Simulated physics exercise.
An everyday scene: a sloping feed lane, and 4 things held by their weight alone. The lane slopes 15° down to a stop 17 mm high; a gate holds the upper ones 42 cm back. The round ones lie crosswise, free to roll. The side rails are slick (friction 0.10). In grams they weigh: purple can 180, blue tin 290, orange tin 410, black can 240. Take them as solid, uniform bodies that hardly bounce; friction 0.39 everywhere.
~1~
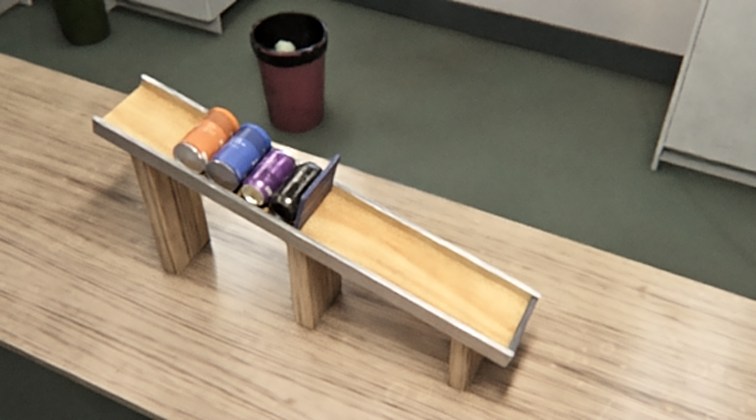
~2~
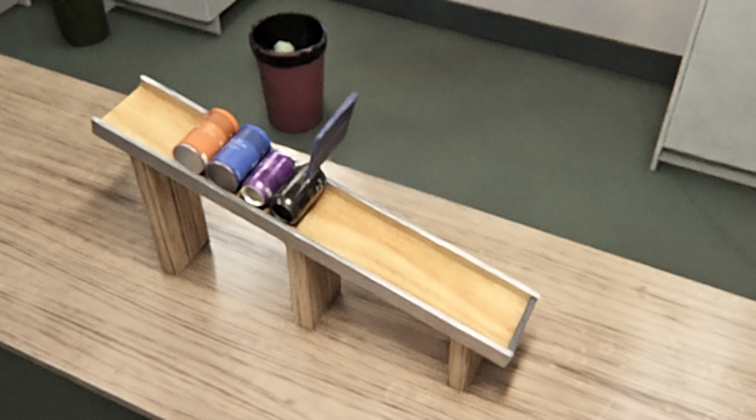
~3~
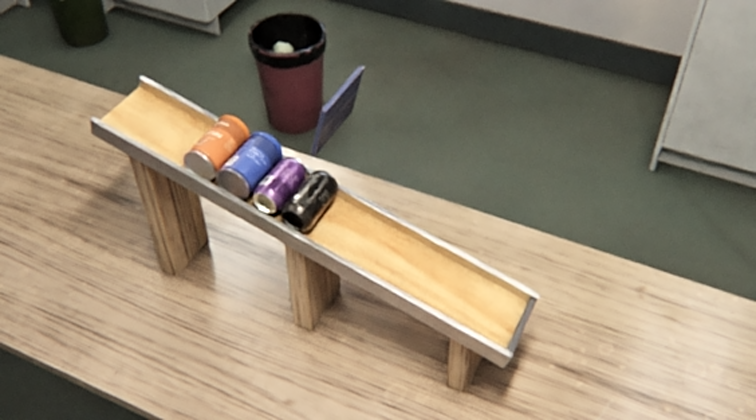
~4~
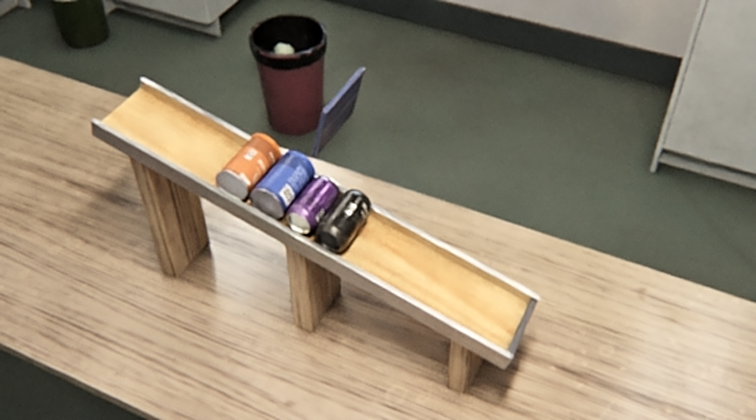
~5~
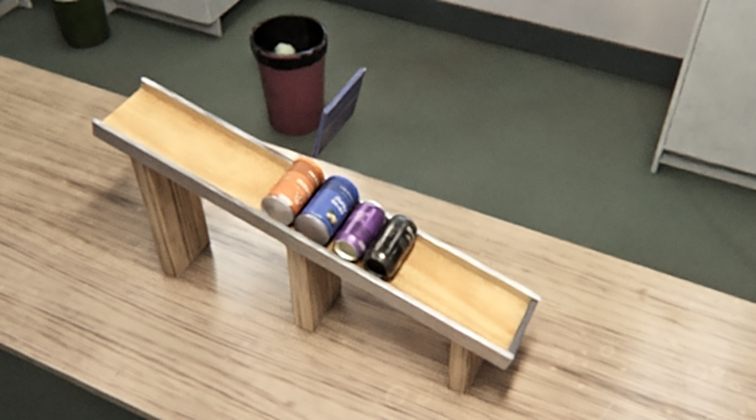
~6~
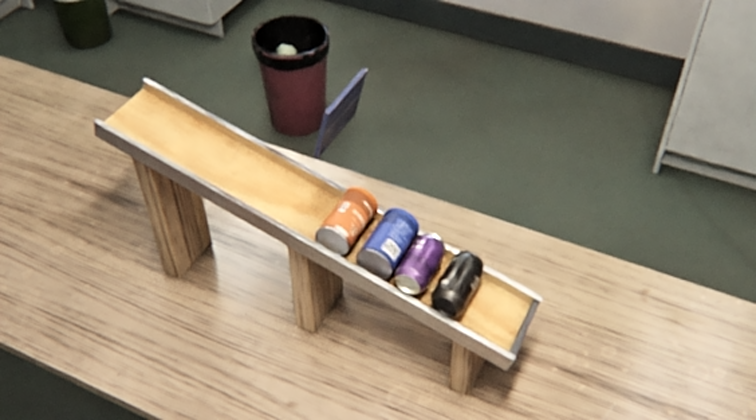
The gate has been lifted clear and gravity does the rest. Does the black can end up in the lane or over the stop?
The black can jumps the stop.
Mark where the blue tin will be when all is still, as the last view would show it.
At about (510, 312).
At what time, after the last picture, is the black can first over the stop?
Near 0.2 s.
Then, 0.10 s after the last picture, black can near (513, 314).
Then, 0.20 s after the last picture, black can now over the stop.
Then, 0.40 s after the last picture, purple can now over the stop; blue tin stopped; orange tin stopped.
Then, 0.60 s after the last picture, blue tin stopped; orange tin stopped.
At rest, over the stop, purple can and black can; the other 2 in the lane.
